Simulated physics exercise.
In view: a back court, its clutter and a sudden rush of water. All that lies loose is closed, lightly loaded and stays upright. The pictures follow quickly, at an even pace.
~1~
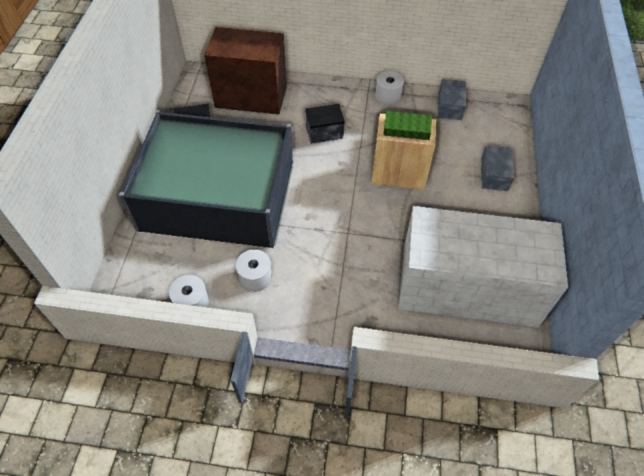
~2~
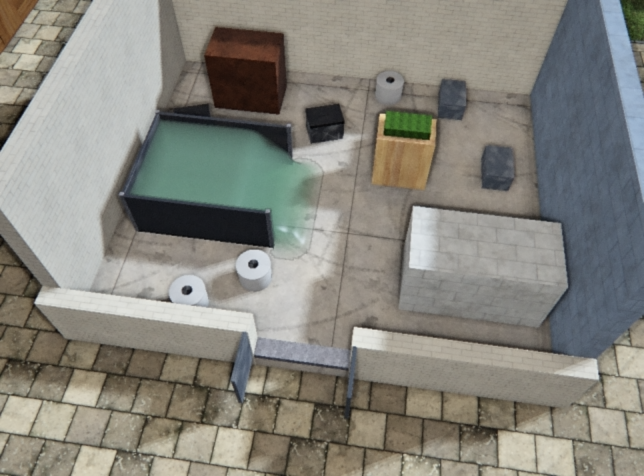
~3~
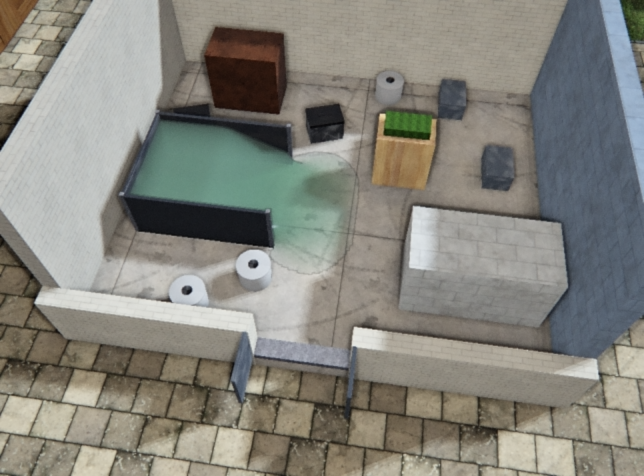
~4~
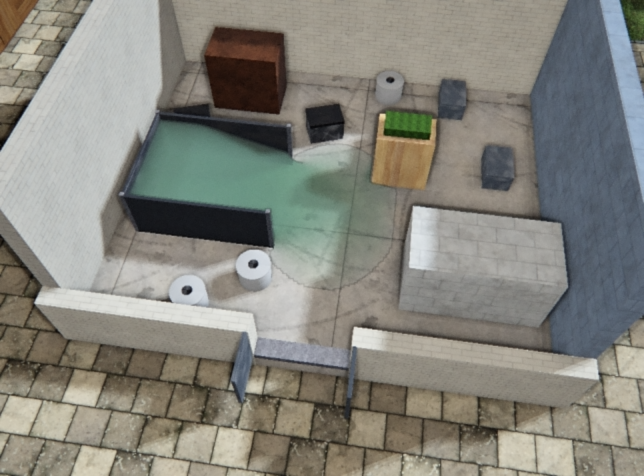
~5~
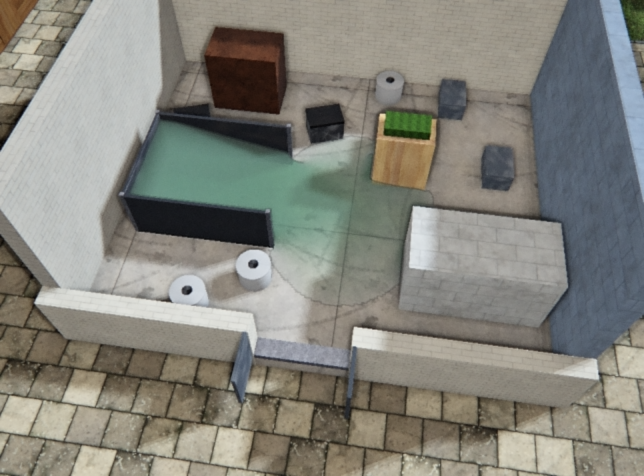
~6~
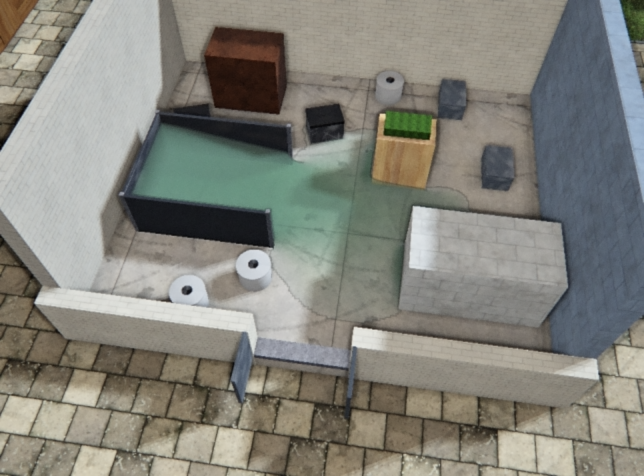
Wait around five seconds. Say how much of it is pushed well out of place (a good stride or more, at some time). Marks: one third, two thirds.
That comes to from one to two thirds.
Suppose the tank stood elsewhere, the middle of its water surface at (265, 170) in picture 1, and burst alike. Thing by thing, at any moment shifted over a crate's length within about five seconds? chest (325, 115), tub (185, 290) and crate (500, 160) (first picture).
One after the other: Pushed that far, no, moved that far.
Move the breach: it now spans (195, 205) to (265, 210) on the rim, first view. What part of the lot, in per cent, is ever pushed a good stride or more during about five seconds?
Roughly 30 per cent.
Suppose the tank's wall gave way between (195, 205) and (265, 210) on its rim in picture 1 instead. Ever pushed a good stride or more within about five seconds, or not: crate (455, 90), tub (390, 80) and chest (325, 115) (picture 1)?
In turn: Less than that, short of that, less than that.
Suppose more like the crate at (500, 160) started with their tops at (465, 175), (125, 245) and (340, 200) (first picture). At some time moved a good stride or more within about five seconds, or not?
In that order: Pushed that far, never so far, pushed that far.
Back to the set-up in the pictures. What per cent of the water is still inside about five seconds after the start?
Near 94 in a hundred.
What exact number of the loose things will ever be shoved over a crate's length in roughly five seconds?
It comes to 3.
A moment on, 0 of 7 are well off their spots; 0 afloat.
Next, 0 of 7 are well off their spots; 0 afloat.
Later, 2 of 7 are well off their spots; 2 afloat.
In the end, 2 of 7 are well off their spots, and 3 have been at some point; 4 afloat.
